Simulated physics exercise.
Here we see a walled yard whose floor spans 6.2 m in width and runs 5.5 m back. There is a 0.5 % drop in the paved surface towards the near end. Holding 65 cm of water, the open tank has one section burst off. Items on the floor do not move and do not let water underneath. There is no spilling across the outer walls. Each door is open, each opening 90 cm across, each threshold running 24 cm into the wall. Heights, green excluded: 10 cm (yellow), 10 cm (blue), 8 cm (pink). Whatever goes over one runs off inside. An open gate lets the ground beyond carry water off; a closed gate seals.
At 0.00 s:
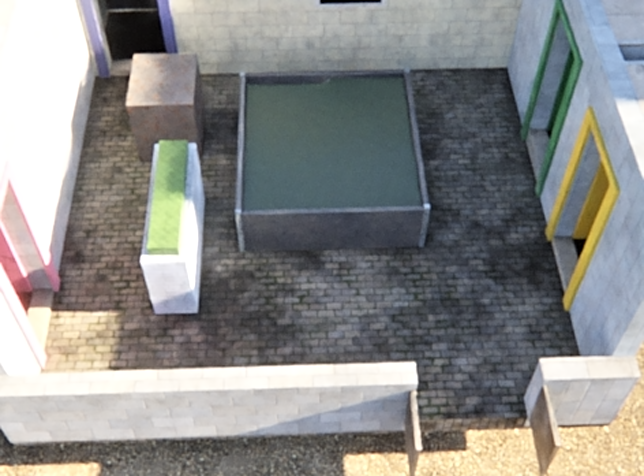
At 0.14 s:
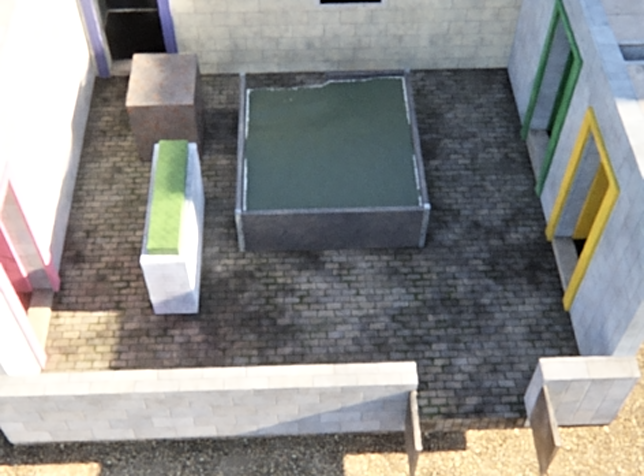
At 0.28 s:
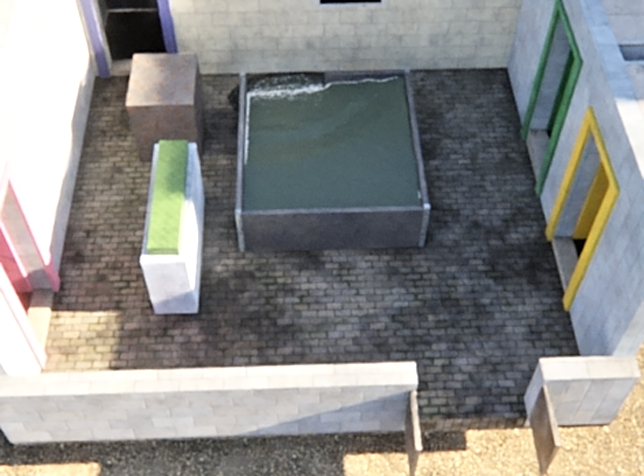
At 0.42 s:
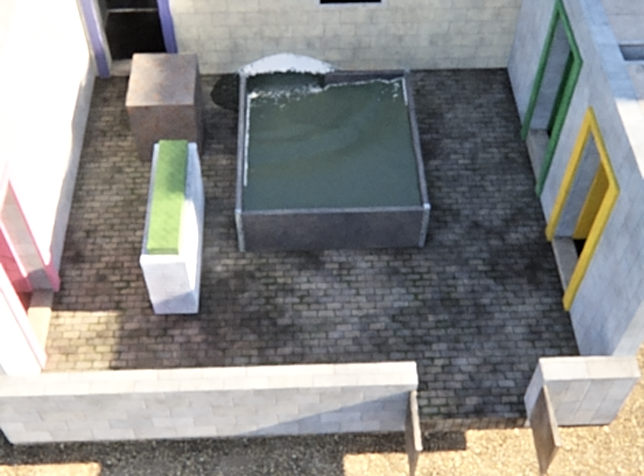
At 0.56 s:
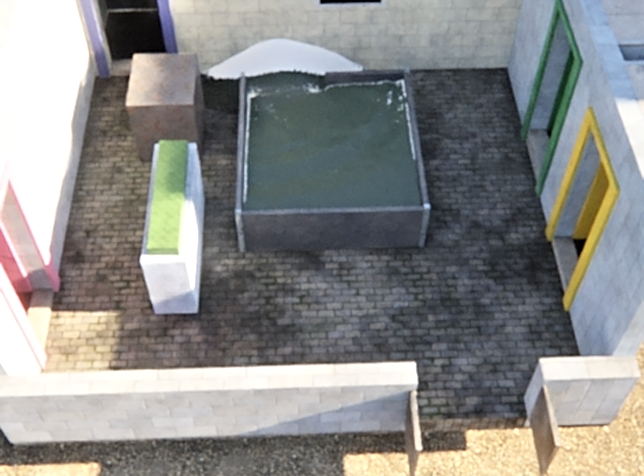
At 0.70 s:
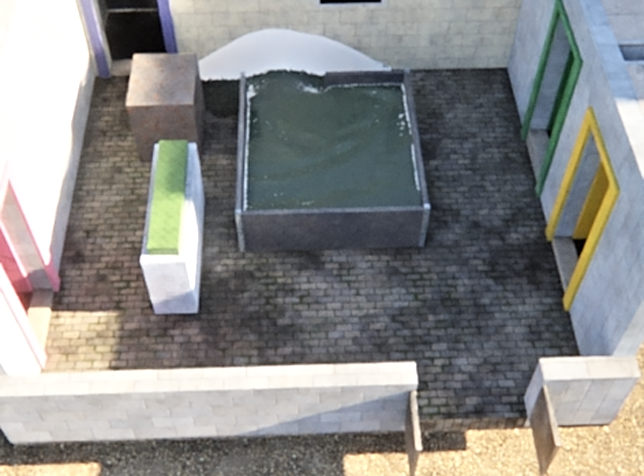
Water bursting from the far side of a full open tank in a walled yard, spreading in a pale sheet behind it.
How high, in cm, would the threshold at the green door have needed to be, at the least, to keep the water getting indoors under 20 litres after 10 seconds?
About 8.5 cm.
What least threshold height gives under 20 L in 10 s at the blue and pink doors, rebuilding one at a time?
About 29 cm at blue and 10.5 cm at pink.
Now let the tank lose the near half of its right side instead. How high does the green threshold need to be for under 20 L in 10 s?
A minimum of about 30 cm.
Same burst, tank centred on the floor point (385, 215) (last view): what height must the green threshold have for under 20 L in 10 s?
Minimum: Approx. 7.0 cm.
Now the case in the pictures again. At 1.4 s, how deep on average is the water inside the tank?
The mean depth is roughly 49 cm.
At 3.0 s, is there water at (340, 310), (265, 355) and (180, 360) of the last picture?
Status: Clear / clear / clear.
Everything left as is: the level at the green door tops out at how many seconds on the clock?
Roughly at 3.2 s.
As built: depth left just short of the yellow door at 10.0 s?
It stands about 7.5 centimetres deep.
After 1.4 s water covers 20 % of the floor, deepest (55 cm) near (277, 76); it has not reached the green door.
After 3.0 s water covers 45 % of the floor, deepest (38 cm) near (91, 105); 12 cm at the green door, 0 litres in over its 23 cm threshold.
After 10.0 s water covers 100 % of the floor, deepest (14 cm) near (510, 341); 6 cm at the green door, 0 litres in over its 23 cm threshold.
At the green door as built, the water arrived by 2.1 s and peaked near 12 cm at 3.2 s.
With a threshold of 7 cm, 33 litres would have come in within the 10 s; with 10 cm, 9 litres. So under 20 litres takes about 8.5 cm.
